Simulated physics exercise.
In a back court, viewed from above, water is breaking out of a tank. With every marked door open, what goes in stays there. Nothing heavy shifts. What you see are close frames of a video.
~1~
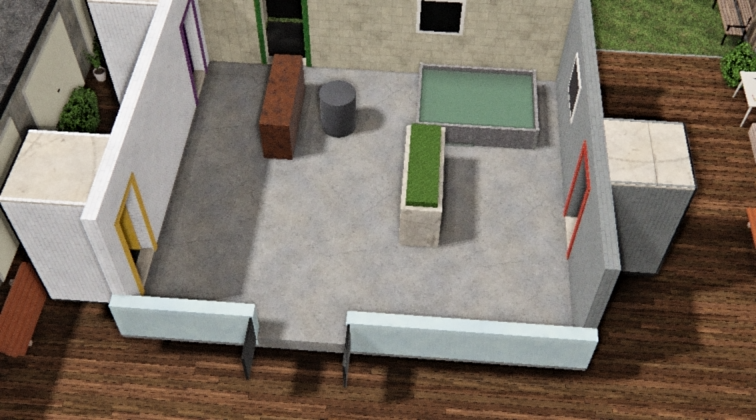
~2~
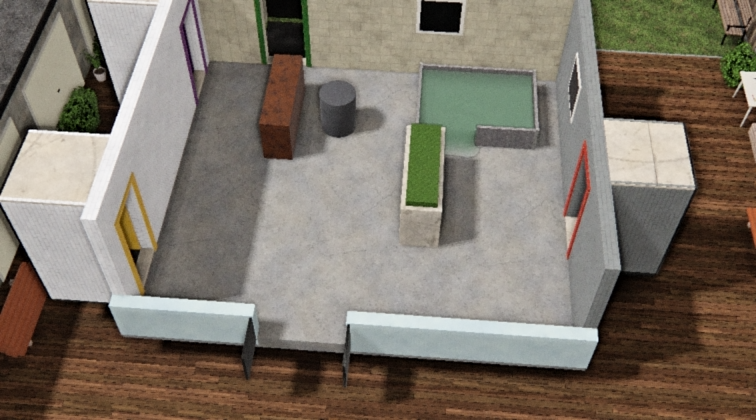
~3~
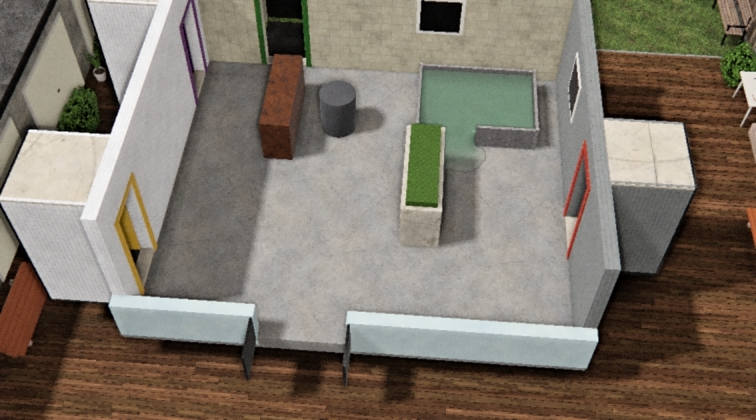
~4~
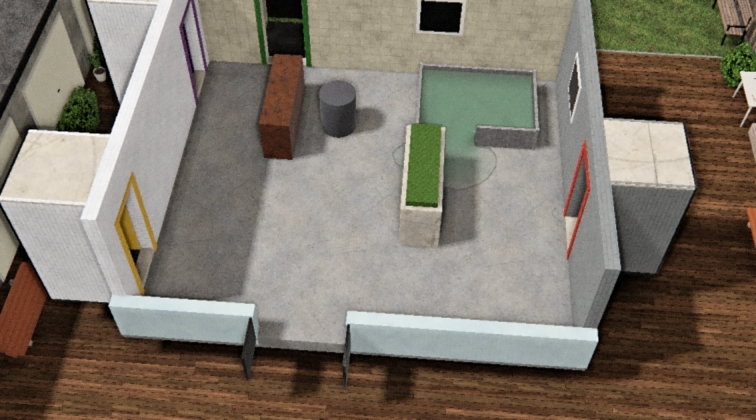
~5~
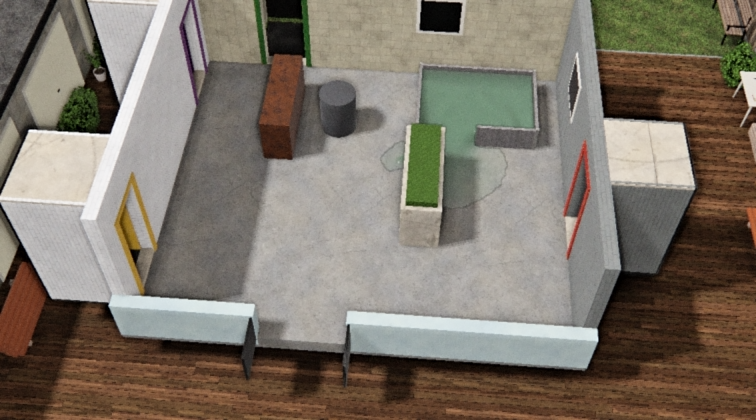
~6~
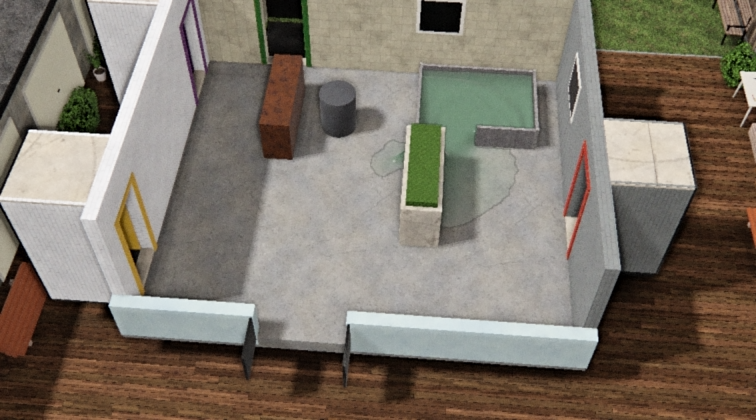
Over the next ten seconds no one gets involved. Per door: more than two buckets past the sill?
At the end, the purple door will not top two buckets. The red door will top two buckets. The green door will not top two buckets. The yellow door will not top two buckets.
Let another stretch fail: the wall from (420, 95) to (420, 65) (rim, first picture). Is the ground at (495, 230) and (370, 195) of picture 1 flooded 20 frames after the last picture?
Taking them in turn, they come out spared and soaked.
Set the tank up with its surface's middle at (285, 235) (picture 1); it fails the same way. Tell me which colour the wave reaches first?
Result: The yellow-painted one.
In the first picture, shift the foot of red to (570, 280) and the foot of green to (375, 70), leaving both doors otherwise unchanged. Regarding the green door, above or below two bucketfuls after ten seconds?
Note - green door ends up lower.
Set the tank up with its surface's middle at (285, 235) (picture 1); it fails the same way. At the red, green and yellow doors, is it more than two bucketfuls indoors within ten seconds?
Door by door - red misses it, green tops it, yellow tops it.
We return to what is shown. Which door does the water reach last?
The purple one.
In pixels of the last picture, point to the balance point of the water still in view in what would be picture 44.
Centre point: Around (427, 189).
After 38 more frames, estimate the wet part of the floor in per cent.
I'd say 70 per cent.
A moment on, water covers 15 % of the floor; the purple door not reached, the red door not reached, the green door not reached, the yellow door not reached.
Next, water covers 35 % of the floor; the purple door not reached, the red door wet at the sill, nothing in, the green door not reached, the yellow door not reached.
Then, water covers 45 % of the floor; the purple door not reached, the red door over two buckets in, the green door not reached, the yellow door not reached.
Later, water covers 70 % of the floor; the purple door not reached, the red door over two buckets in, the green door wet at the sill, nothing in, the yellow door wet at the sill, nothing in.
In the end, water covers 90 % of the floor; the purple door wet at the sill, nothing in, the red door far over two buckets in, the green door wet at the sill, nothing in, the yellow door wet at the sill, nothing in.
